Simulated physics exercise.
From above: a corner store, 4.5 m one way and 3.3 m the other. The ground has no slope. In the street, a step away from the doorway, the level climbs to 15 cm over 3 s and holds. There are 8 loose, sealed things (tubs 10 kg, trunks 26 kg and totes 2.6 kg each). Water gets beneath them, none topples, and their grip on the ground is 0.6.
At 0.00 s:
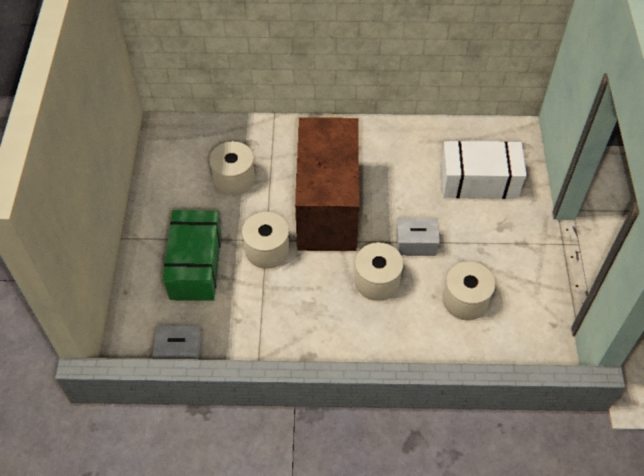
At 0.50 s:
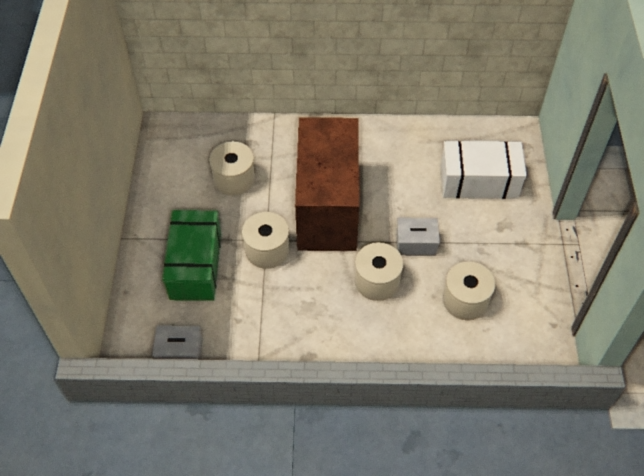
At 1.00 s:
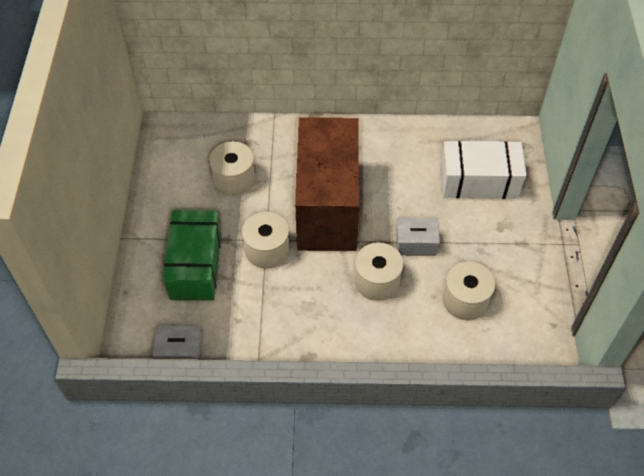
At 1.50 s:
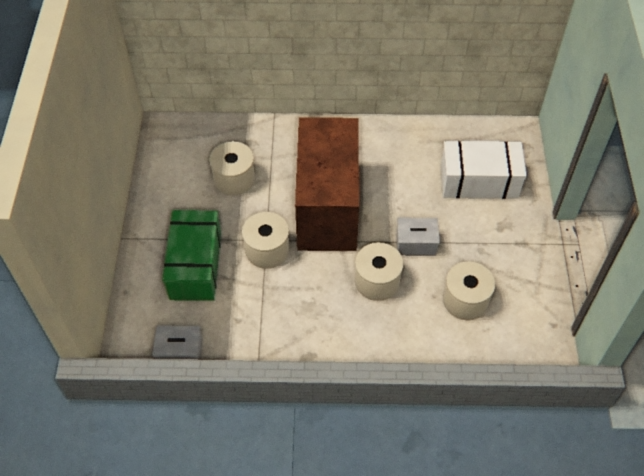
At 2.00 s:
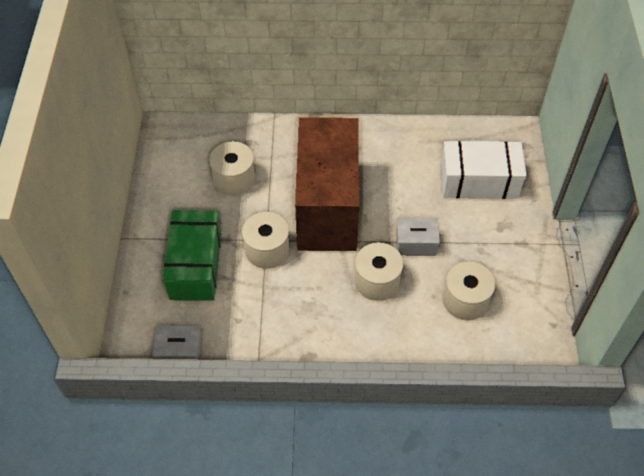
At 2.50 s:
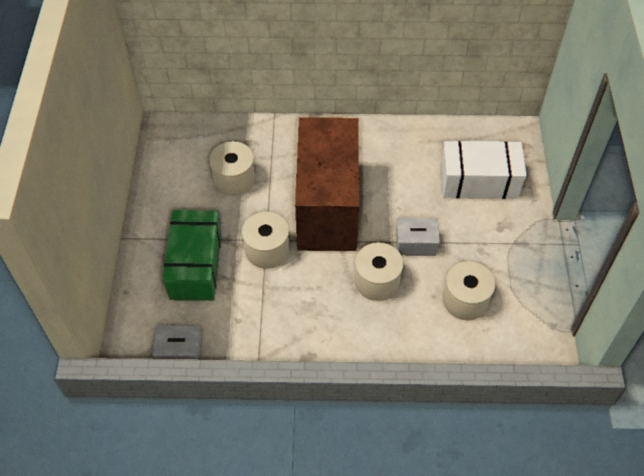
Seen from above, a walled corner store stands open to view, with a tan wall at left, a brick back wall and a doorway in the green wall at right. A tall rust-brown block rises mid-floor among four cream drums, a green trunk at left, a white one at right and two small grey boxes. Bluish water covers the street outside, then spreads in through the doorway, while everything inside stays still.
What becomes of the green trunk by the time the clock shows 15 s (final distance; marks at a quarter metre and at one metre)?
The green trunk ends far away.
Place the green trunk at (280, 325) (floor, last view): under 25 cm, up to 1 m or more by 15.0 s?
It travels far.
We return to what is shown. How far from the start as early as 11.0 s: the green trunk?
About 10 cm.
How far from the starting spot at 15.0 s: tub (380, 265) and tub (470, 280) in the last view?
In that order: 200 cm, 350 cm.
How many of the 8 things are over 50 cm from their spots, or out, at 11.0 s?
3 of them.
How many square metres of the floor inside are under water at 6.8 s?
Some 10.5 m2.
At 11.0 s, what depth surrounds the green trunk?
Roughly 7 cm.
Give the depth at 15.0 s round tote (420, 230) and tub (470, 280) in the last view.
About 9 and 13 cm.
After 3.5 s the green trunk is near (191, 244), 0.0 m from its start, aground; 0 afloat.
After 6.8 s the green trunk is near (191, 244), 0.0 m from its start, aground; 1 afloat.
After 11.0 s the green trunk is near (182, 238), 0.1 m from its start, aground; 4 afloat.
After 15.0 s the green trunk is near (222, 112), 1.7 m from its start, afloat; 8 afloat.
